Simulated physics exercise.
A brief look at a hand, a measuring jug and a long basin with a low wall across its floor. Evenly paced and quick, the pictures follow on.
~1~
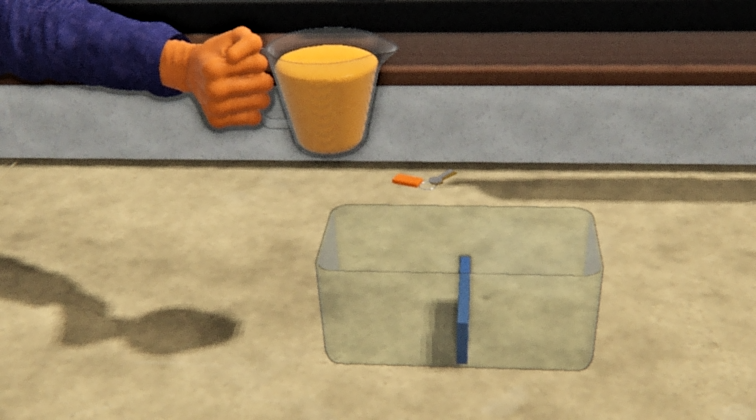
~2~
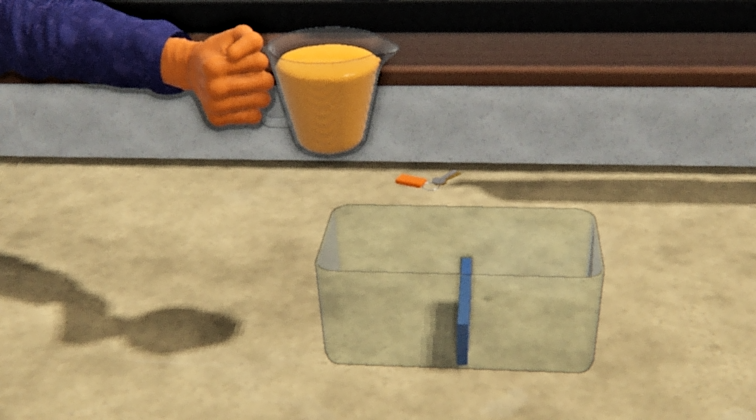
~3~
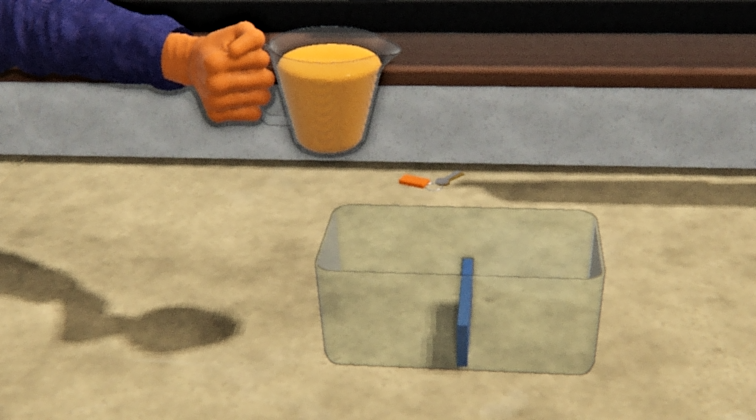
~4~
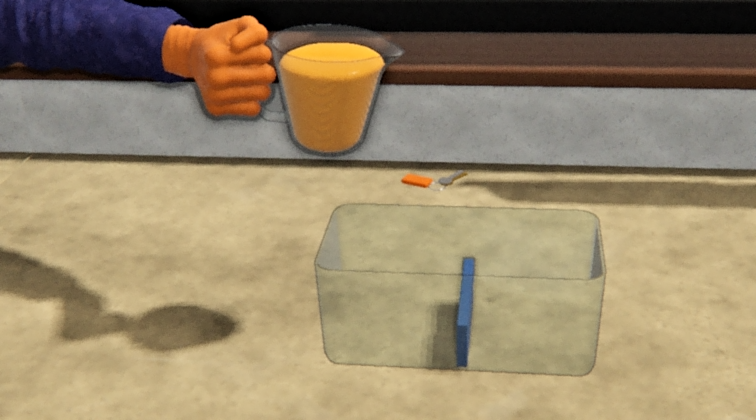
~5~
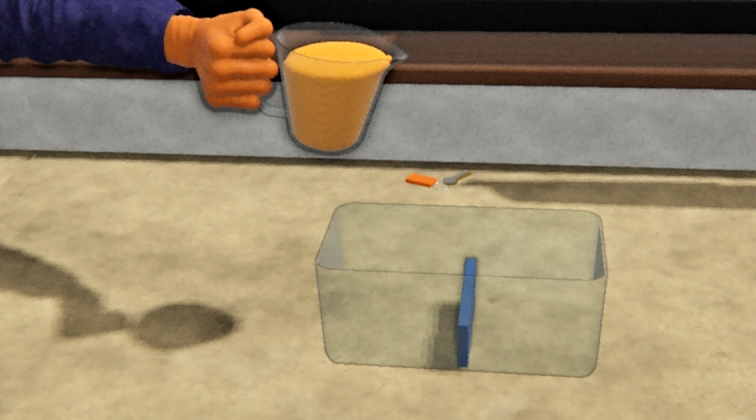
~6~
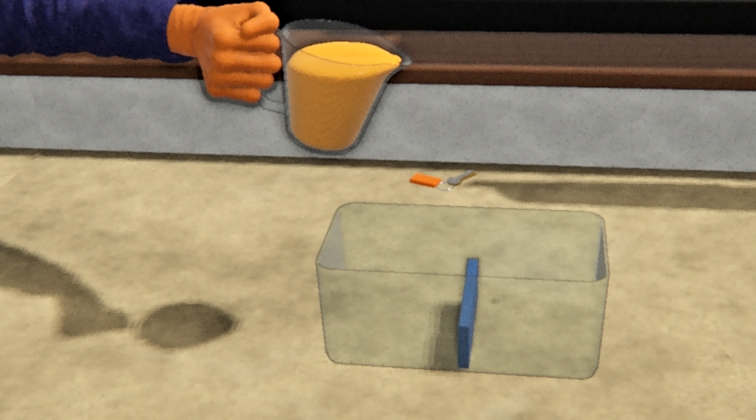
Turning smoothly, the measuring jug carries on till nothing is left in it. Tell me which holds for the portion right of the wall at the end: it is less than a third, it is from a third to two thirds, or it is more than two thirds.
Once it settles, the part right of the wall is a third to two thirds, I'd say.
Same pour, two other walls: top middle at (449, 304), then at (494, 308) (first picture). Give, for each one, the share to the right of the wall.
Record: Case 1 near 80 %, case 2 near 15 %.
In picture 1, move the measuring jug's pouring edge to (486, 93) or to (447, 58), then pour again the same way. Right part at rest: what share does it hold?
Roughly 95 in a hundred the first time and 95 in a hundred the second.
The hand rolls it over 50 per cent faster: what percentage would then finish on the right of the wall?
Roughly 45 percent.
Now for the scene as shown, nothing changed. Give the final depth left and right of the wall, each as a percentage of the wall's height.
I'd put the left at about 20 and the right at about 30.
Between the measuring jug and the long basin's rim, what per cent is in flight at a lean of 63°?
It's close to 20 percent.
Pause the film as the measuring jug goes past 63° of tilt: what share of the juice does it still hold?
Roughly 65 percent.
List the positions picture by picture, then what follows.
In the first picture, tilt 0°; pouring edge (398, 47); surface from (277, 60) to (379, 59); the long basin's rim runs from (324, 237) to (597, 242); the wall's top is at (464, 289).
In the second picture, tilt 1°; pouring edge (399, 48); surface from (277, 59) to (380, 59).
In the third picture, tilt 2°; pouring edge (401, 49); surface from (279, 57) to (382, 60).
In the fourth picture, tilt 5°; pouring edge (404, 52); surface from (281, 56) to (385, 59).
In the fifth picture, tilt 9°; pouring edge (408, 56); surface from (286, 55) to (392, 58).
In the sixth picture, tilt 13°; pouring edge (413, 62); surface from (292, 56) to (401, 59).
A moment on, the measuring jug is tipped part way and 65 per cent is still to pour, 1 is left of the wall and 13 right of it.
Next, the measuring jug is tipped on its side and 10 per cent is still to pour, 22 is left of the wall and 54 right of it.
Then the measuring jug is tipped right over and 0 per cent is still to pour, 43 is left of the wall and 56 right of it.
Later the measuring jug is tipped right over and 0 per cent is still to pour, 43 is left of the wall and 56 right of it.
In the end 43 per cent lies left of the wall, 56 right of it and 1 outside.
